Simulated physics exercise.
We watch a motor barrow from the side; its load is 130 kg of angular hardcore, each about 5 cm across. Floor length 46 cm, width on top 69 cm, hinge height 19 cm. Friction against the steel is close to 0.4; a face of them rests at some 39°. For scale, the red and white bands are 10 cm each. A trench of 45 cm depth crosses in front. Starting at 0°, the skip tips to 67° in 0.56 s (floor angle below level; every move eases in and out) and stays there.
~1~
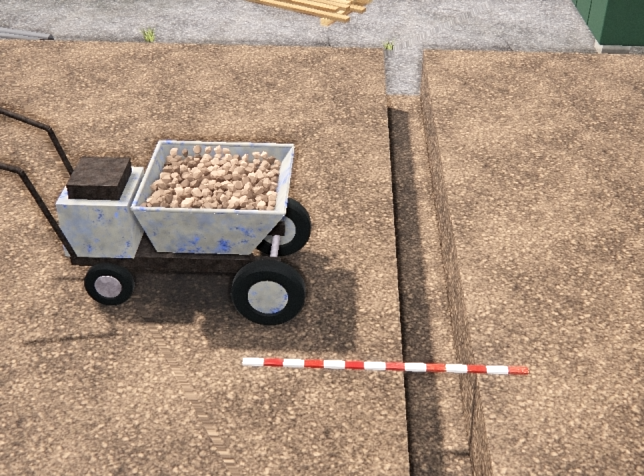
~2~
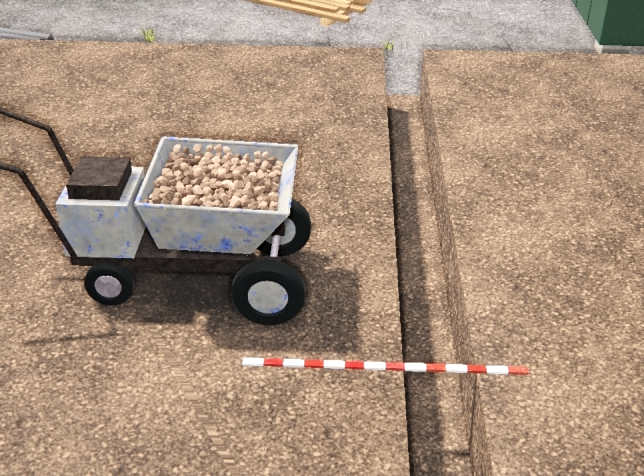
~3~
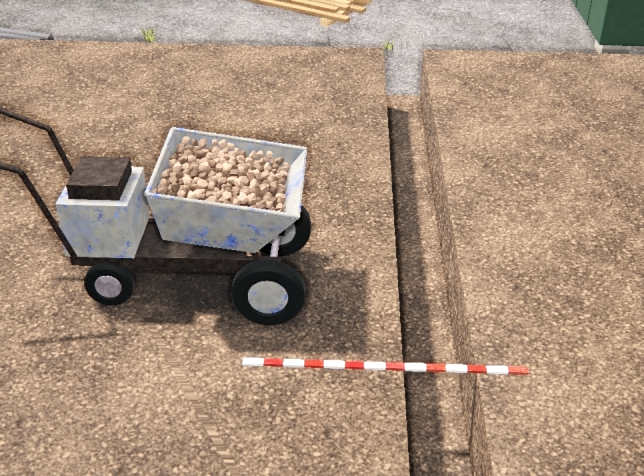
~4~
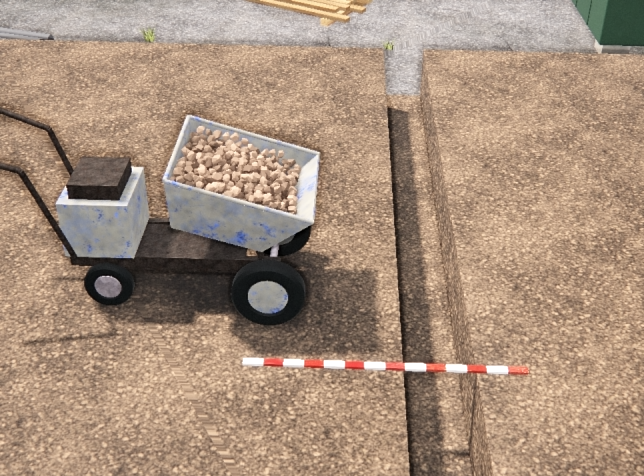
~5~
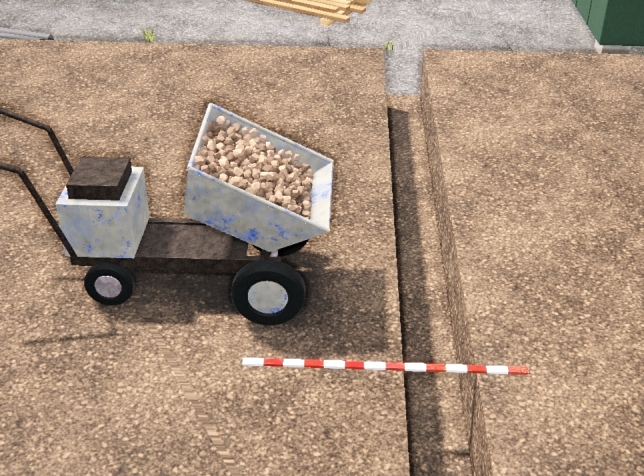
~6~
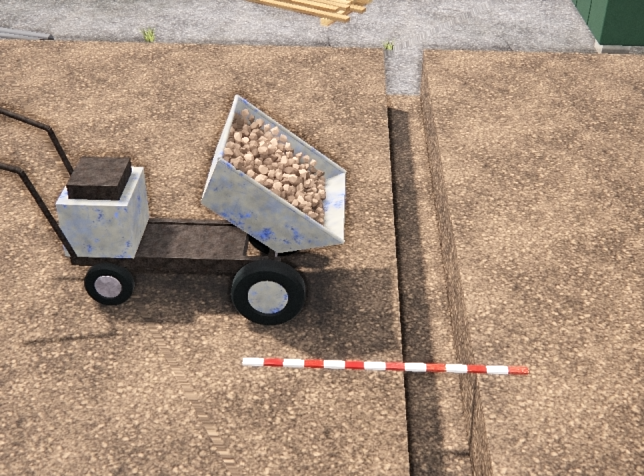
The pale skip on a small wheeled barrow tilted steadily toward the trench on the right, its back end rising high while the brown stones stayed heaped inside and the wheels stayed put.
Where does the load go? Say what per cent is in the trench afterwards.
Some 61 per cent of it.
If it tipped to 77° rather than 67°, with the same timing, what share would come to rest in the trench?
In that case some 80 per cent.
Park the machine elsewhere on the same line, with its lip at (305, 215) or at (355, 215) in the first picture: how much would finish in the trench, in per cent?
About 65 and 25 per cent.
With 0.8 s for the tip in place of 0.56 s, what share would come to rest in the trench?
It would be near 45 per cent.
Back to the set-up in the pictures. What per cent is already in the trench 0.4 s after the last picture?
About 10 per cent by then.
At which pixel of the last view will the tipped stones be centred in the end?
Around (428, 344).
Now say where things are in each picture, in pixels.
In the first picture, the skip is at 0°, its lip at (284, 213); the top of the load is at (202, 164).
In the second picture, lip at (288, 214), floor tilted 2°, highest stones at (200, 163).
In the third picture, the skip is at 8°, its lip at (299, 217); the top of the load is at (192, 161).
In the fourth picture, lip at (313, 222), floor tilted 16°, highest stones at (197, 148).
In the fifth picture, the skip is at 26°, its lip at (329, 231); the top of the load is at (215, 137).
In the sixth picture, lip at (343, 242), floor tilted 37°, highest stones at (239, 128).
Then, 0.1 s after the last picture the floor is at 57°, 100 % in the skip; the foremost stones are at (350, 233).
Then, 0.4 s after the last picture the floor is at 67°, 80 % in the skip, 9 % short of the trench, 11 % in the trench; the foremost stones are at (427, 316).
Then, 0.7 s after the last picture the floor is at 67°, 37 % in the skip, 9 % short of the trench, 53 % in the trench, 1 % past the trench; the foremost stones are at (523, 300).
Then, 2.7 s after the last picture the floor is at 67°, 29 % in the skip, 9 % short of the trench, 61 % in the trench, 1 % past the trench; the foremost stones are at (566, 300).
